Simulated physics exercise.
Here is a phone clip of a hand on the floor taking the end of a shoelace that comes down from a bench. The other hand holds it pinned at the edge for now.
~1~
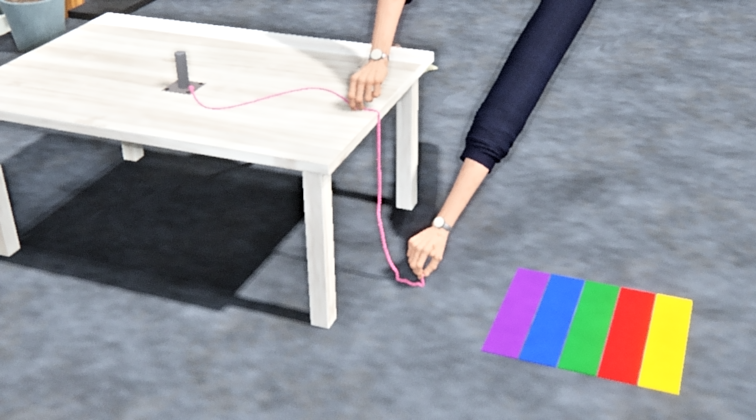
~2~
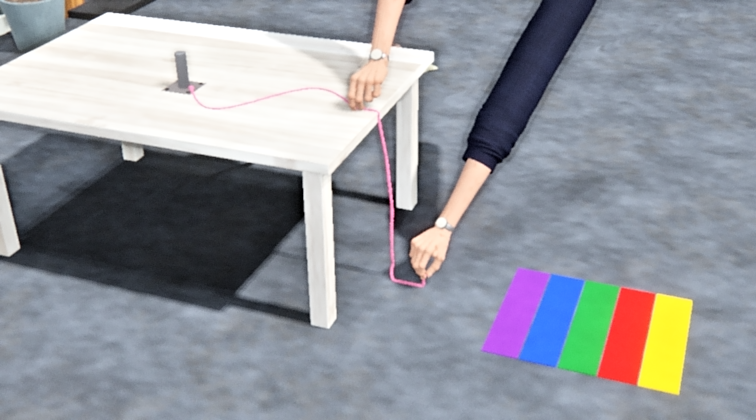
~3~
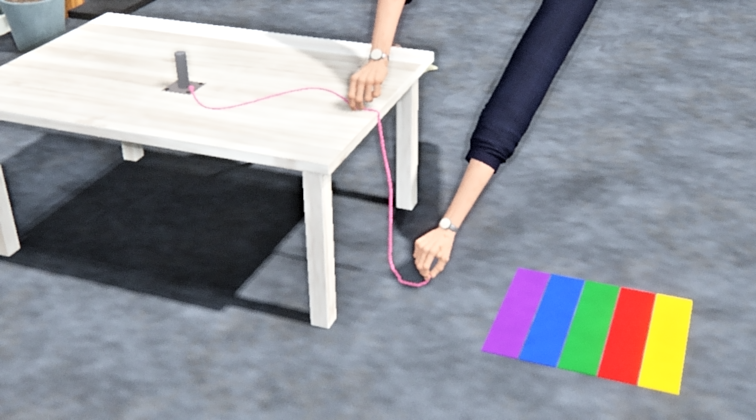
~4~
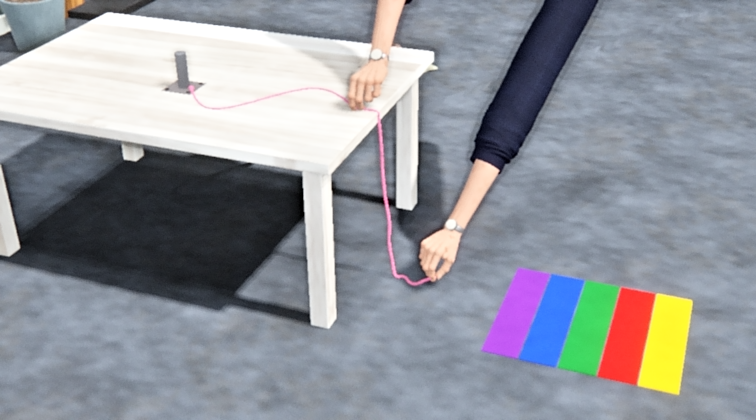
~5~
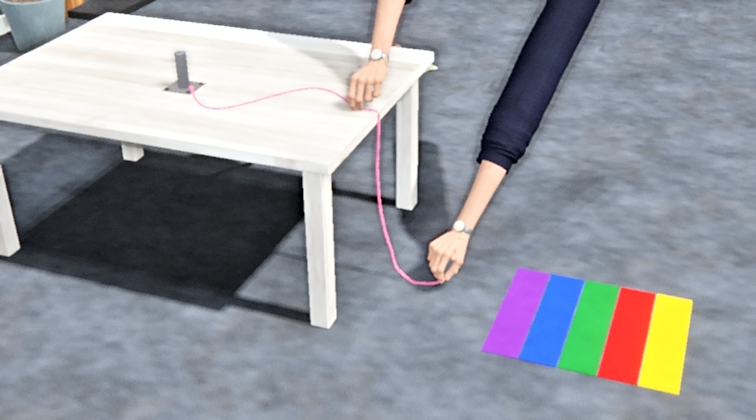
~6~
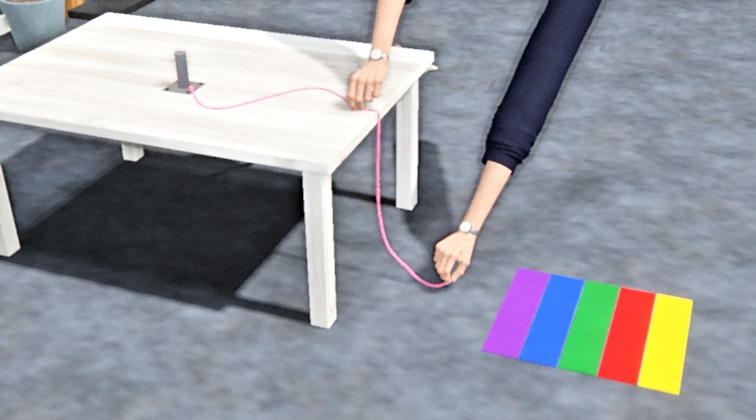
A hand on the floor slowly draws the pink lace's end right while another pins it.
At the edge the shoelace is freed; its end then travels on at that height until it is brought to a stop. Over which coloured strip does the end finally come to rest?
Over the red strip.
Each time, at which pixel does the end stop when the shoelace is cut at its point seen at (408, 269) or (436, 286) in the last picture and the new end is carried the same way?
The pixels are close to (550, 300) and (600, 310), one per try.
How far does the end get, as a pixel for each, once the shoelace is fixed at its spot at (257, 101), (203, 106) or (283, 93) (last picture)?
Try by try, around (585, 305), (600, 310) and (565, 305).
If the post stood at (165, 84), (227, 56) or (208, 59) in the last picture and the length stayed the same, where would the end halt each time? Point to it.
About (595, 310), then (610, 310), then (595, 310).
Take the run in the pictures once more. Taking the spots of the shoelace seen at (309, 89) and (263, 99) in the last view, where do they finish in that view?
The first ends at (345, 109) and the second at (296, 102).
Soon after, end near (558, 301); over blue.
Then, end near (599, 310); over green.
At full stretch, end near (624, 315); over red. It halts on the red strip.
